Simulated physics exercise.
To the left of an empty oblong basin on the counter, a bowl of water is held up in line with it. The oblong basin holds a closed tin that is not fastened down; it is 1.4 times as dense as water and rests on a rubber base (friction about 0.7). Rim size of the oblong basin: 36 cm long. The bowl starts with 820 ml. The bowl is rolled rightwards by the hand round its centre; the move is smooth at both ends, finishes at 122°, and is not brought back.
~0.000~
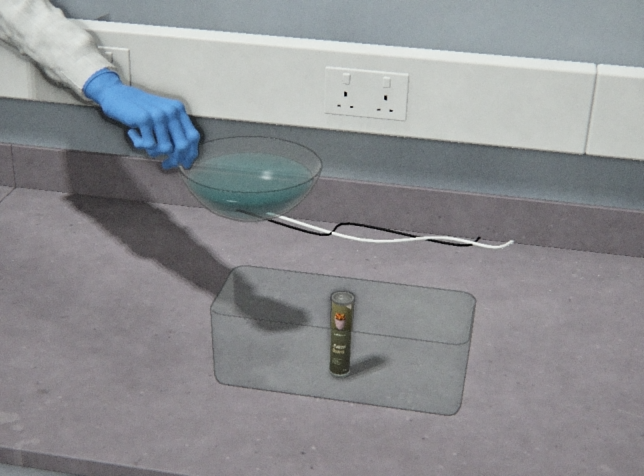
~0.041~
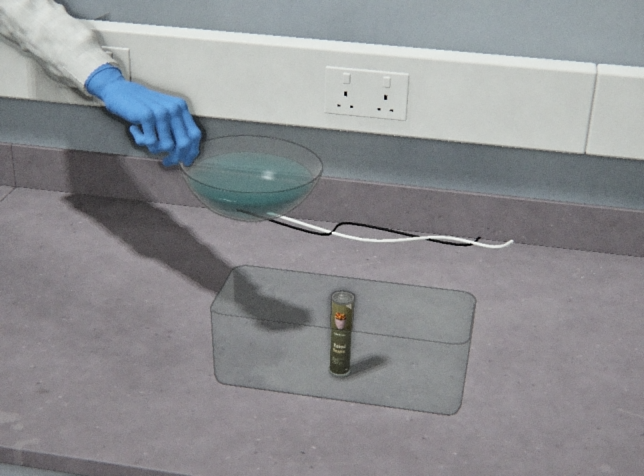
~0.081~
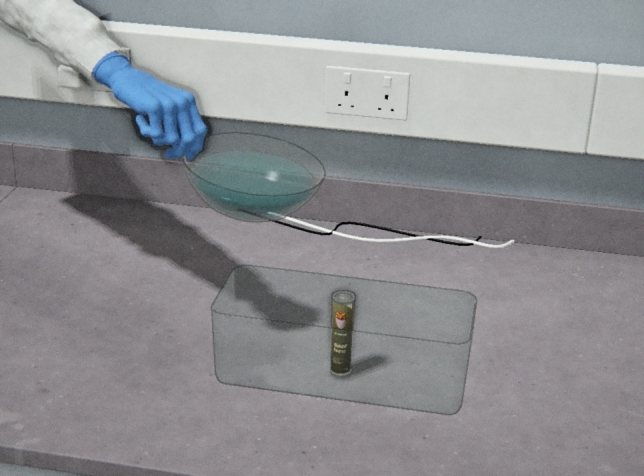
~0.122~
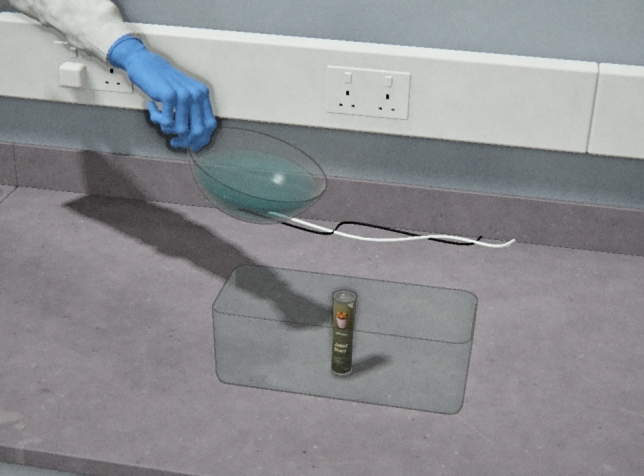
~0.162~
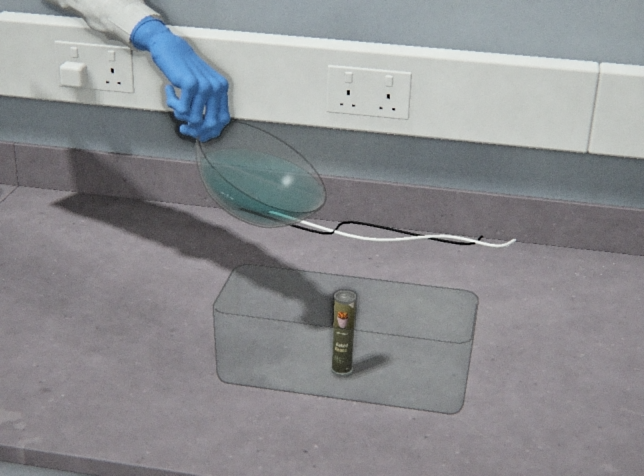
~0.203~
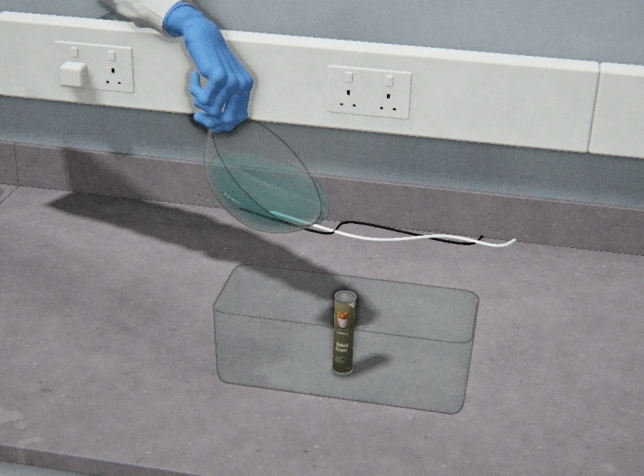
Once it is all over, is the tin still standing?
It will be floored.
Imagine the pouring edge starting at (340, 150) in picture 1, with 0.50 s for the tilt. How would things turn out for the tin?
After that, the tin stays vertical.
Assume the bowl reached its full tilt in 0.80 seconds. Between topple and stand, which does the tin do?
Outcome - the tin remains standing.
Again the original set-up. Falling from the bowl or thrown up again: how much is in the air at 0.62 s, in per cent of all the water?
I'd say some 10 per cent is in the air.
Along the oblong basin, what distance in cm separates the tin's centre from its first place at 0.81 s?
Roughly 7 cm.
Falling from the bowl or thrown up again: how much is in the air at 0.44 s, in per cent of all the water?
My guess is roughly 12 %.
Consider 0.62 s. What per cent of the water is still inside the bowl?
I'd say some 0 per cent remains.
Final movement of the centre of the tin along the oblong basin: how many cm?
It finishes around 9.5 cm from where it began.
After 0.44 s the tilt is 117° and 0 per cent is still to pour; the tin stands where it began.
After 0.62 s the tilt is 122° and 0 per cent is still to pour; the tin leans 12°.
After 0.81 s the tilt is 122° and 0 per cent is still to pour; the tin leans 51°.
After 1.01 s the tilt is 122° and 0 per cent is still to pour; the tin lies on its side.
In the end the tin lies on its side.
